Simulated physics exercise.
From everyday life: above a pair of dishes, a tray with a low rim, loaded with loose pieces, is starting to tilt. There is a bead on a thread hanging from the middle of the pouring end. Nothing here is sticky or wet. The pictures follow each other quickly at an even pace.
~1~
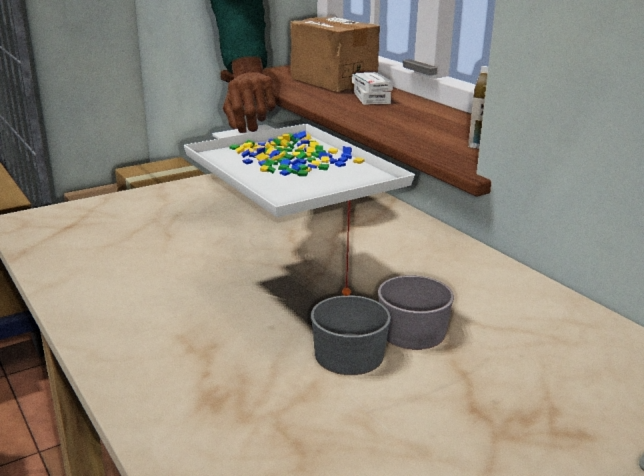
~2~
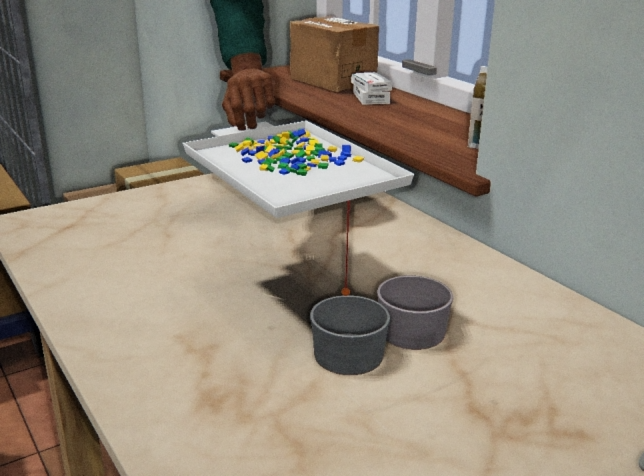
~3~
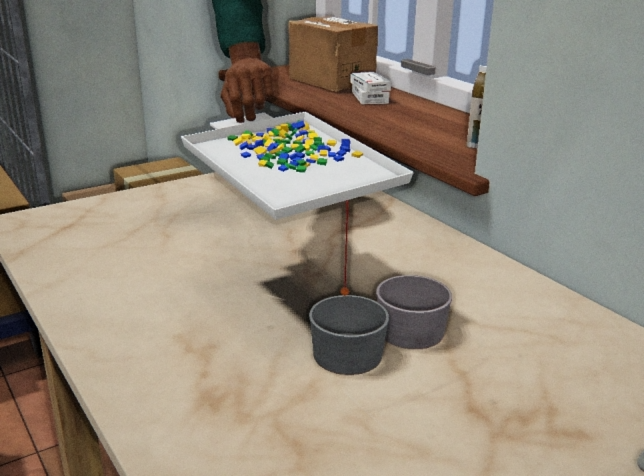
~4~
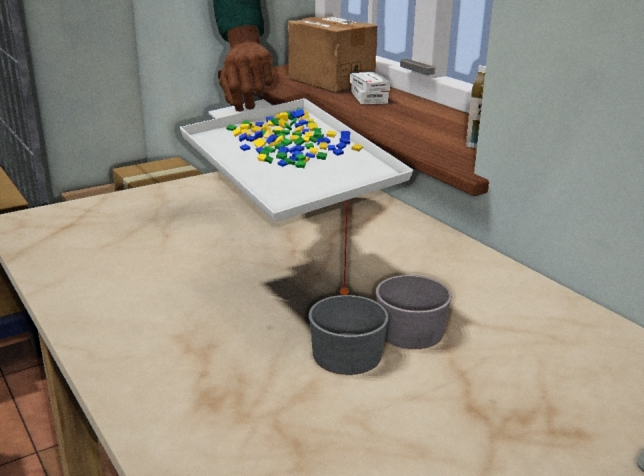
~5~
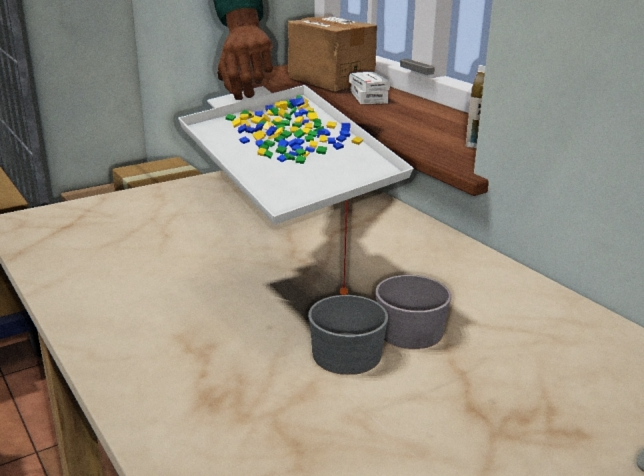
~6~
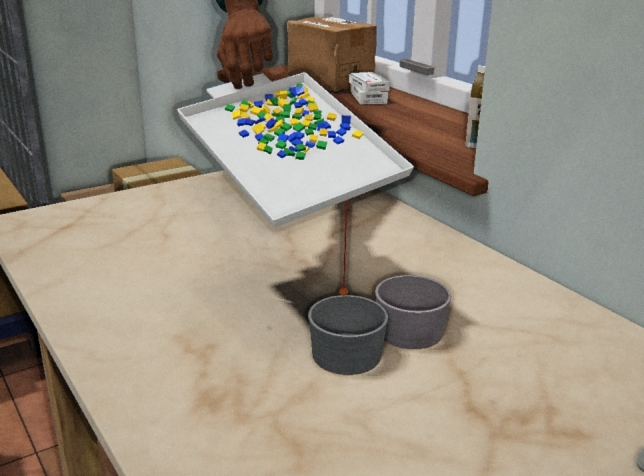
Hand gradually raising the back of a white tray of blue, yellow and green mosaic tiles above two grey dishes.
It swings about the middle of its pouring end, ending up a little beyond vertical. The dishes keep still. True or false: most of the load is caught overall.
False - less than half is caught.
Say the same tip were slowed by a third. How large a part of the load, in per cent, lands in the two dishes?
I'd put it at some 20 per cent.
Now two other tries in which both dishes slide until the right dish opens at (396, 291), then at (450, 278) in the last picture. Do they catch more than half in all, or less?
The dishes end up with the lesser share in the first try and the lesser share in the second.
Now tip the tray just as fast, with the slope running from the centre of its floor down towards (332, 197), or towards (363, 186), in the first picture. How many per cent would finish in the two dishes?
The first try gives close to 50 per cent, the second close to 80 per cent.
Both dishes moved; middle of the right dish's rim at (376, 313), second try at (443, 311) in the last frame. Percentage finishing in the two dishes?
Around 70 and then 0 per cent.
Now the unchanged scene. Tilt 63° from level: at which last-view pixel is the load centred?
At about (298, 214).
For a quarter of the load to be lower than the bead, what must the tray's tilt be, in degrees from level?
Around 70 degrees of turn.
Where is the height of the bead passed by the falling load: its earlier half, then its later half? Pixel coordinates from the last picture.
At (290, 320) for the first part, then at (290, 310) for the others.
Soon, tray tipped steeply; most on the tray; about a quarter in the air.
A while on, tray tipped past a quarter turn; about a quarter on the tray; a small part in the left dish; about half outside both; about a quarter in the air.
Towards the end, tray tipped past a quarter turn; a small part in the left dish; most outside both.
Finally, tray tipped past a quarter turn; a small part in the left dish; none in the right dish; most outside both.
